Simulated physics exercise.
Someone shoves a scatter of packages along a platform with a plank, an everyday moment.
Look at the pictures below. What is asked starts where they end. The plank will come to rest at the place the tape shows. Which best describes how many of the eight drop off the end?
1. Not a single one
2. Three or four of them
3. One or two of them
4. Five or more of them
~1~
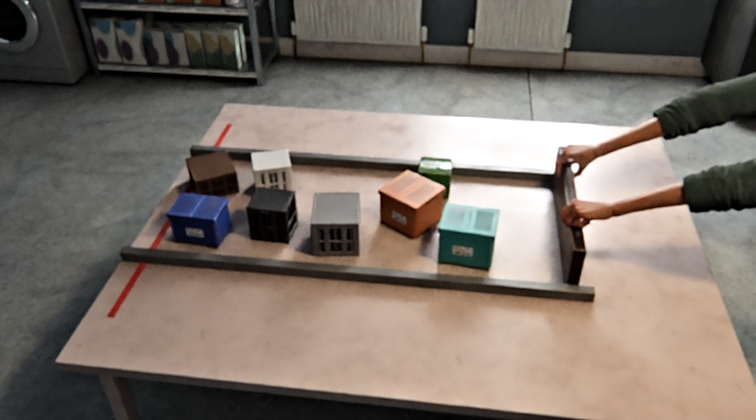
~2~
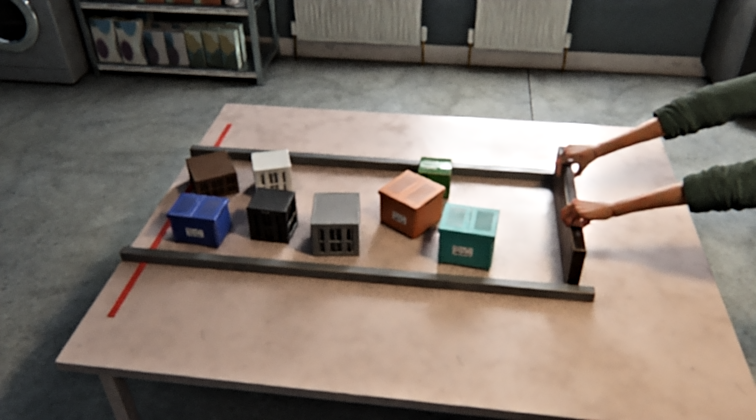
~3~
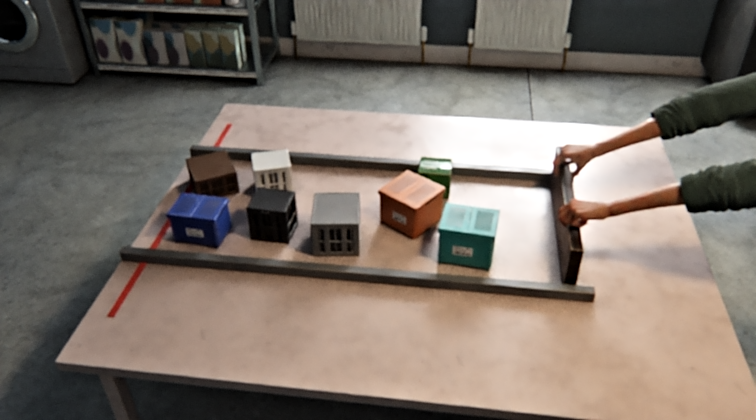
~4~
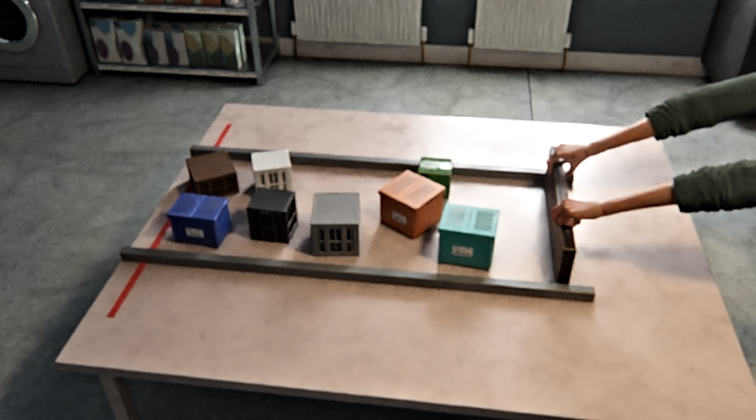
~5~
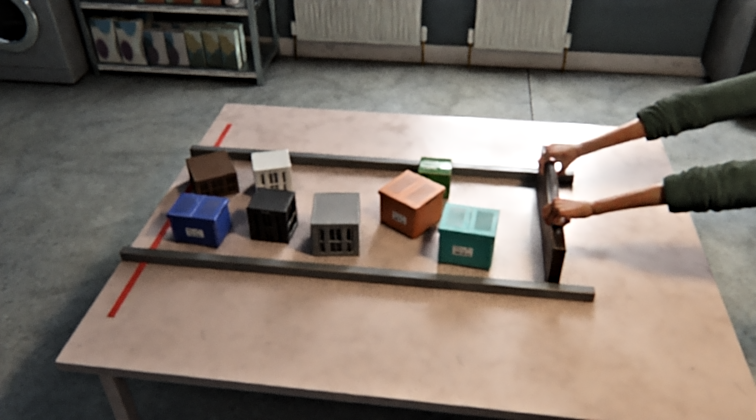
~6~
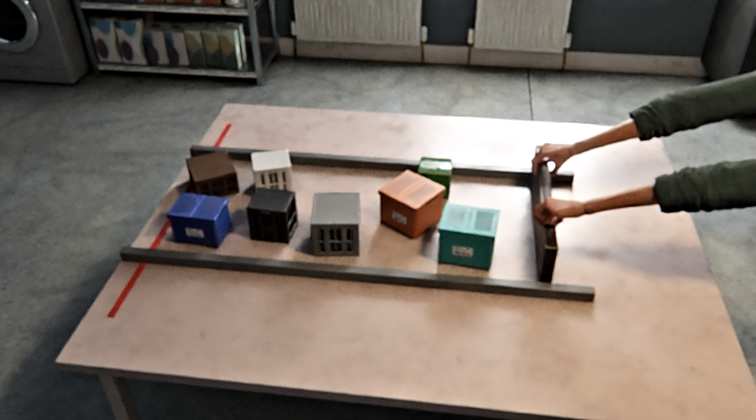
4, five or more of them.
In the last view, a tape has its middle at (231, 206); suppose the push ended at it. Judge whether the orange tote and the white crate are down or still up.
Per object: Orange tote stays; white crate stays.
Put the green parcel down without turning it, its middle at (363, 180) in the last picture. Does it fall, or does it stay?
From that spot it never drops.
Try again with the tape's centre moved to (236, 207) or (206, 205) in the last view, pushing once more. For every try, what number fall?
On the ground you'd count 3 the first time and 5 the second.
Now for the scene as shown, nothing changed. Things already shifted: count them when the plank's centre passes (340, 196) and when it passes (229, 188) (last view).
6, then 8.
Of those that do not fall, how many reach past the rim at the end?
My count gives 2.
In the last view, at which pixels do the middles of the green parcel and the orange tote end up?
Same order as the question: First (185, 158), second (163, 177).
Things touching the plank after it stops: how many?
It touches 2.
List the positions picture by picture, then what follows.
Brown crate (213, 176); blue tote (201, 220); white crate (272, 174); plank (567, 213); tape (181, 203), in the first picture.
Blue tote (201, 221); turquoise tote (468, 237), in the second picture.
White crate (272, 175); orange tote (411, 205), in the third picture.
Brown crate (213, 176); grey crate (337, 224), in the fourth picture.
Blue tote (201, 221); plank (549, 211), in the fifth picture.
Brown crate (213, 176); blue tote (201, 221); white crate (272, 175); plank (542, 211); tape (181, 203), in the sixth picture.
Early on, none off yet; brown crate at rest near (213, 176); blue tote at rest near (201, 221); white crate at rest near (272, 175).
Finally, the number that fall off is five or more; lost, turquoise tote, grey crate, black crate, white crate, blue tote and brown crate.
